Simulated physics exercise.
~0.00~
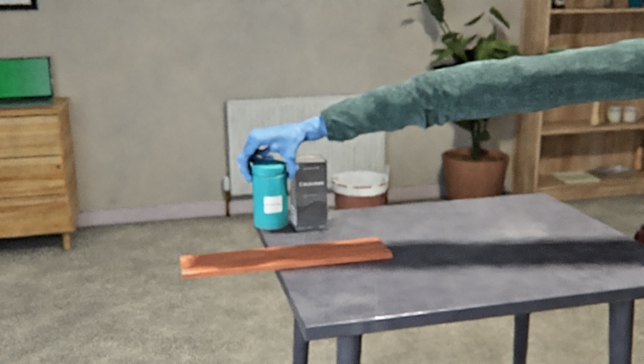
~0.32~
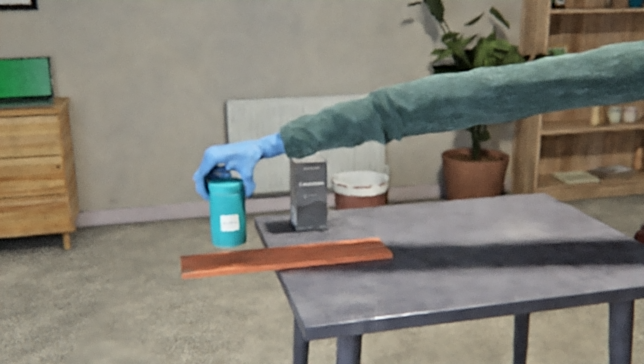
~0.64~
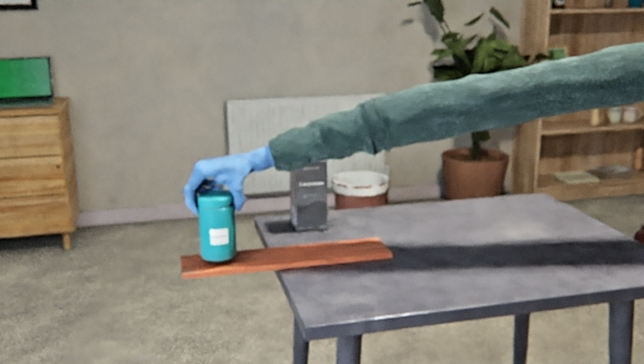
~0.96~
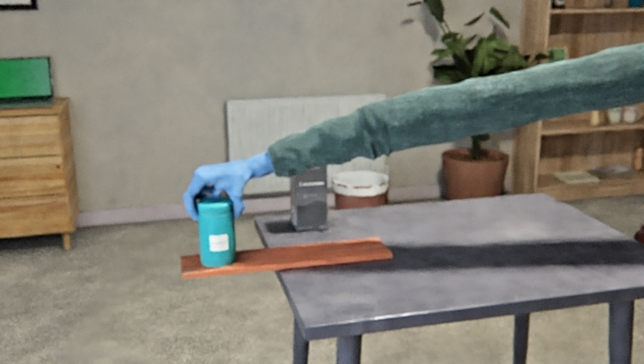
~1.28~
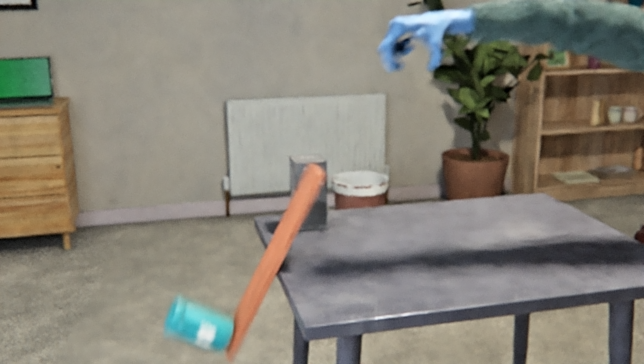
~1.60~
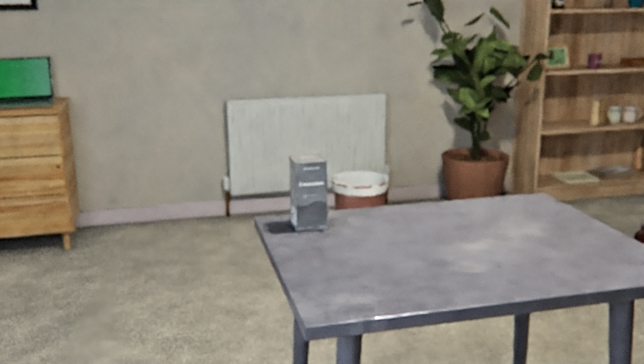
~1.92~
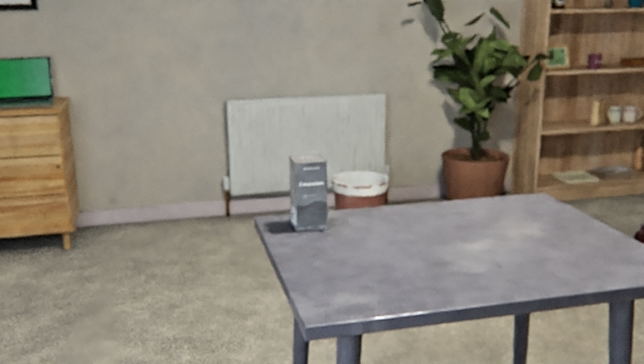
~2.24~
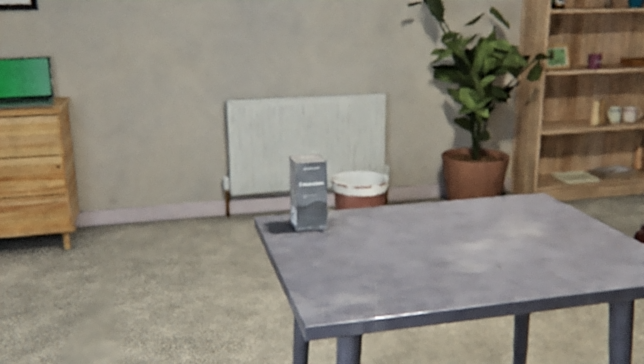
At the start, a blue-gloved hand in a green sleeve holds a turquoise jar beside a grey carton at the far left corner of a grey table, where an orange plank juts out past the left edge. The hand carries the jar left and lowers it upright onto the overhanging part of the plank. For a moment the plank stays level with the hand still on the jar. Then the hand lets go and draws back, and the plank tips steeply as the jar topples onto its side and falls. Both drop out of view, leaving only the grey carton standing on the table.
